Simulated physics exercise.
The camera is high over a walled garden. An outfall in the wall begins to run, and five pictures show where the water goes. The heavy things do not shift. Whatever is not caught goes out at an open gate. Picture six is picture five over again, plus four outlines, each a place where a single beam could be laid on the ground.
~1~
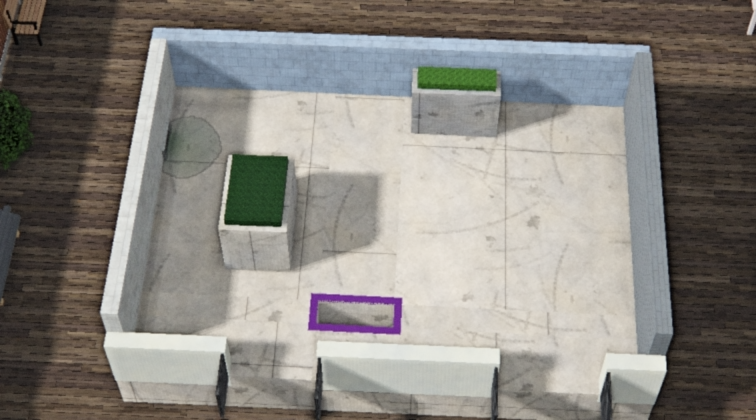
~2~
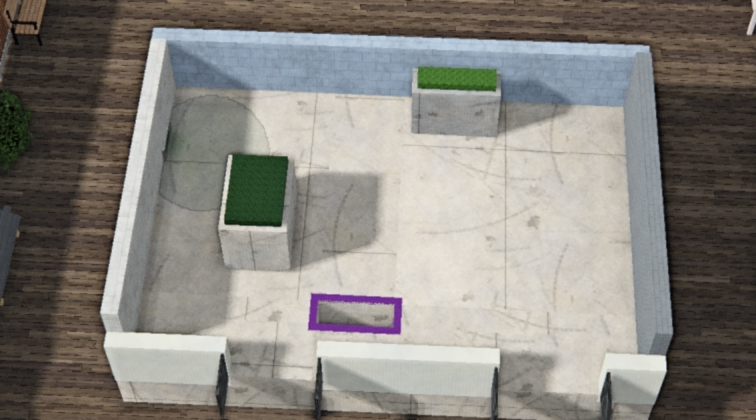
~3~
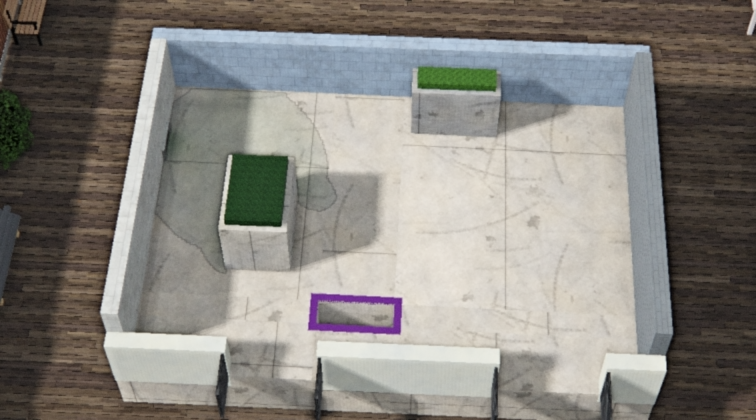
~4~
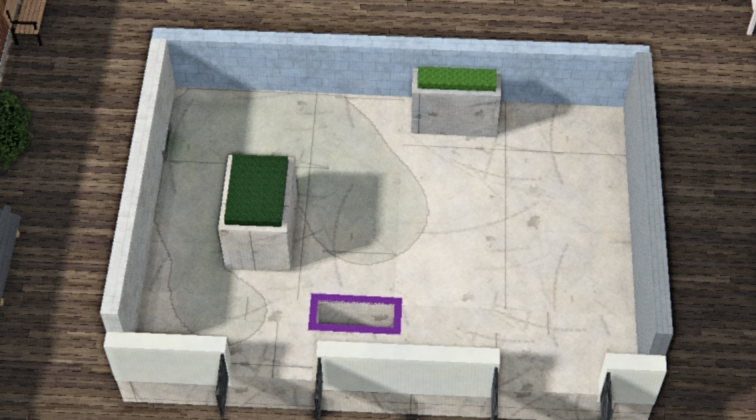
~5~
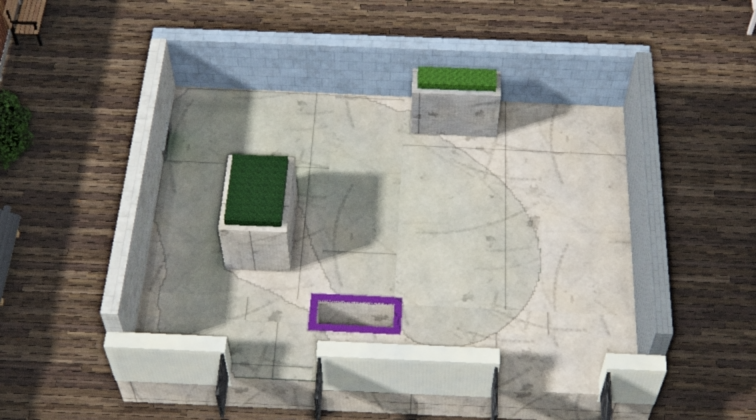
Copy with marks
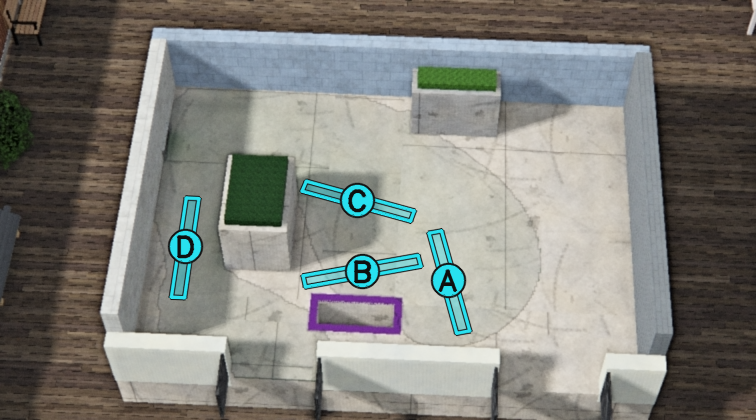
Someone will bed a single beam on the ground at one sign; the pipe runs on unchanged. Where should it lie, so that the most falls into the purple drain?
A beats the others.
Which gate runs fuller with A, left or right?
More leaves on the right.
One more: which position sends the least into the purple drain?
It is B.
In cyan, A from (435, 232) to (463, 332); B from (304, 281) to (419, 260); C from (304, 186) to (412, 215); D from (177, 297) to (192, 198).
If A is chosen, about 12 % of the stream goes into the purple drain, about 87 % out by the gates.
If B is chosen, about 3 % of the stream goes into the purple drain, about 97 % out by the gates.
If C is chosen, about 6 % of the stream goes into the purple drain, about 94 % out by the gates.
If D is chosen, about 8 % of the stream goes into the purple drain, about 92 % out by the gates.
